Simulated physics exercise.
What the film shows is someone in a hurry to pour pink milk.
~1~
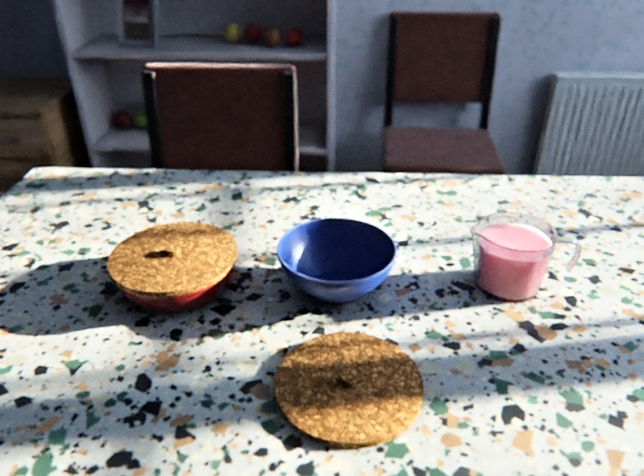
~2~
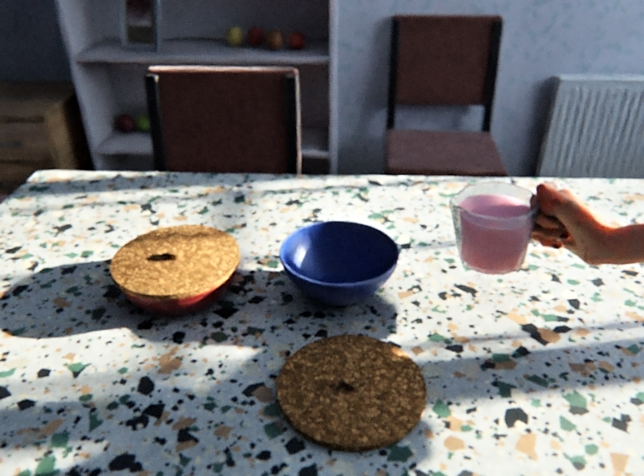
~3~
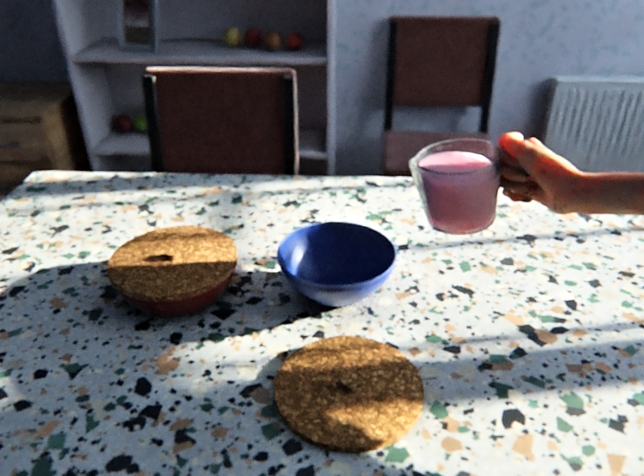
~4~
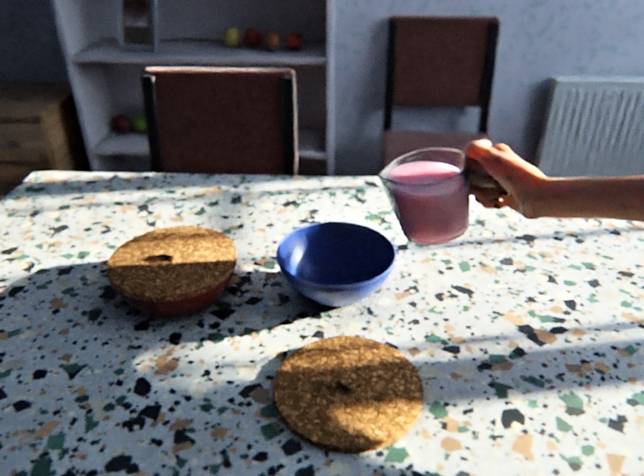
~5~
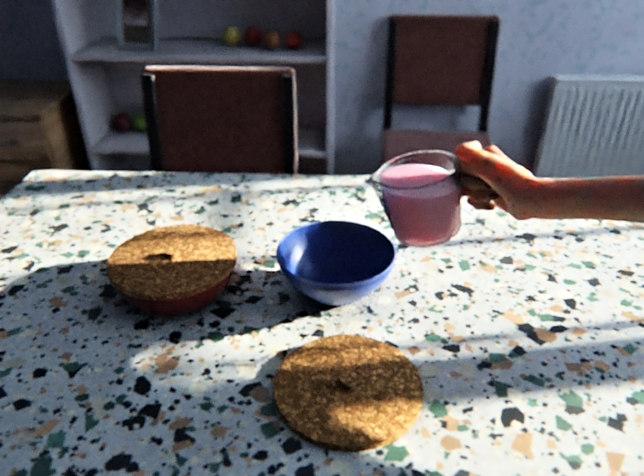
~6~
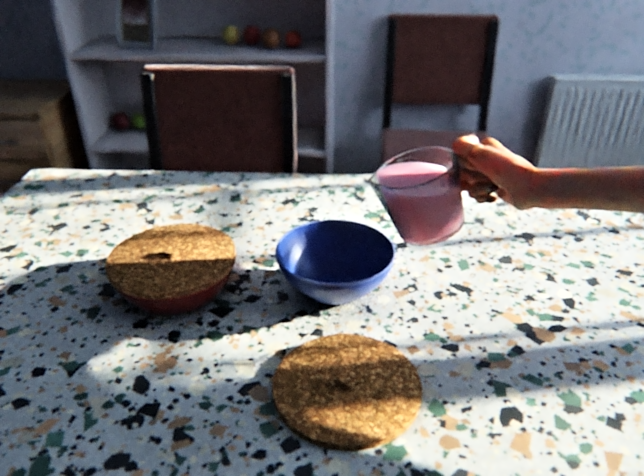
A hand lifts a measuring jug of pink milk, moves it left and tilts it.
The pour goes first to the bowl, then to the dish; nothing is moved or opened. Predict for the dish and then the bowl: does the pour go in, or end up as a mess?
Outcome: Dish: Outside; bowl: Inside.
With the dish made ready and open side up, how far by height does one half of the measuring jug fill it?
Estimate: Approx. 35 % of height.
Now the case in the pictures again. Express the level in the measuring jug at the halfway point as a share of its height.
It comes up to something like 45 percent.
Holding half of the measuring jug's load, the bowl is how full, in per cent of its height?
Around 40 in a hundred.
Soon after, the pink milk goes into the bowl.
Later, it hits the lid of the dish and runs off.
In the end, the bowl has its share inside; the dish is empty, in a puddle.
